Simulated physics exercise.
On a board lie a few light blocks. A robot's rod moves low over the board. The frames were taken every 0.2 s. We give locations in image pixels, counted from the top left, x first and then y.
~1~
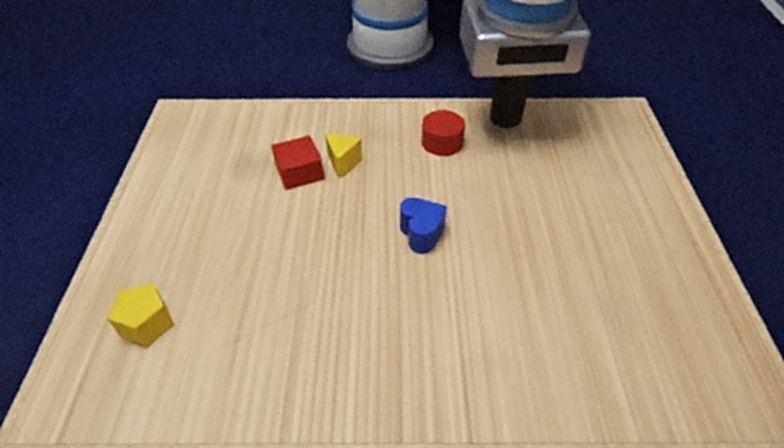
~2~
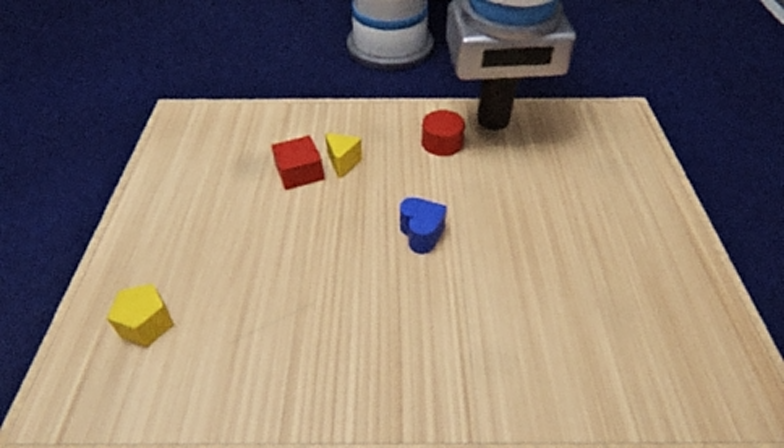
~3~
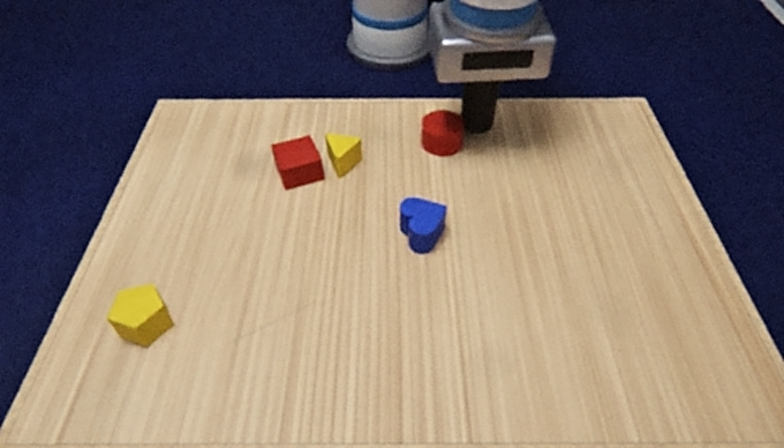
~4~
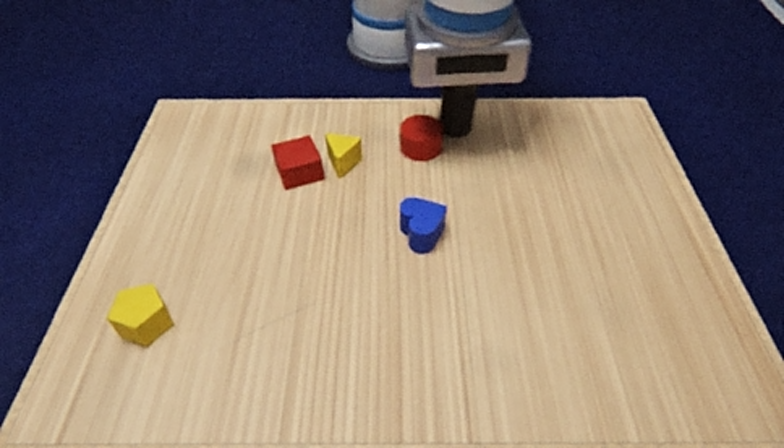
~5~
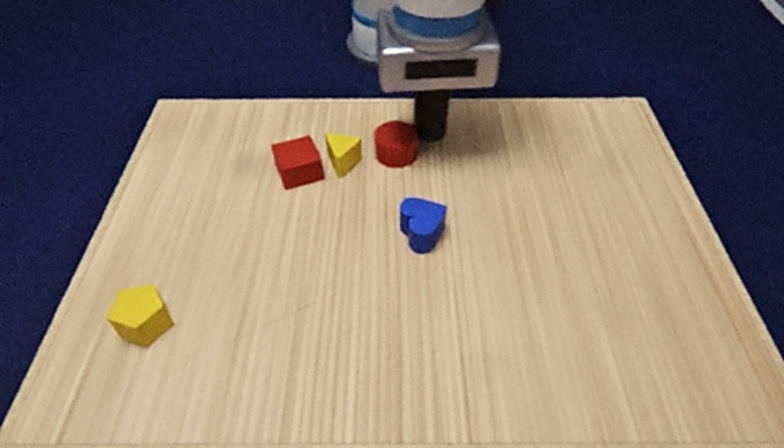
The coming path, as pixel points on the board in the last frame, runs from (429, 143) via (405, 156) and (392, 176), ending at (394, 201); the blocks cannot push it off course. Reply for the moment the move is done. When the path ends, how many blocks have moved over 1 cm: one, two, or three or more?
That makes 2 blocks.
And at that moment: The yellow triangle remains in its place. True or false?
The statement is incorrect.
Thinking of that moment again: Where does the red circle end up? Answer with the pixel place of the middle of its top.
I'd say the red circle ends with its top centre at (351, 153).
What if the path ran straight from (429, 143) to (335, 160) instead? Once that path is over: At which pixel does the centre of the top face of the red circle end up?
Its top middle: (330, 166).
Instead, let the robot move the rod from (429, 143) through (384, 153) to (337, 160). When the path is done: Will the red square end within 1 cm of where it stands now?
I'd say no.
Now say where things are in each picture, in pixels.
The first frame shows rod's lower end at (506, 118); yellow triangle at (341, 143); red circle at (444, 122); blue heart-shaped block at (423, 213).
The second frame shows rod at (493, 121); blocks still.
The third frame shows rod at (476, 124); blocks still.
The fourth frame shows rod at (455, 127); red circle at (422, 127).
The fifth frame shows rod at (430, 132); yellow triangle at (341, 143); red circle at (396, 133); blue heart-shaped block at (423, 213).
What follows on the original path. One third of the way, rod at (405, 145); yellow triangle at (331, 143), turned 20° anticlockwise; red circle at (367, 144).
Two thirds of the way, rod at (392, 166); yellow triangle at (323, 140); red circle at (351, 153).
At the end, rod at (394, 190); yellow triangle at (323, 140); red circle at (351, 153); blue heart-shaped block still.
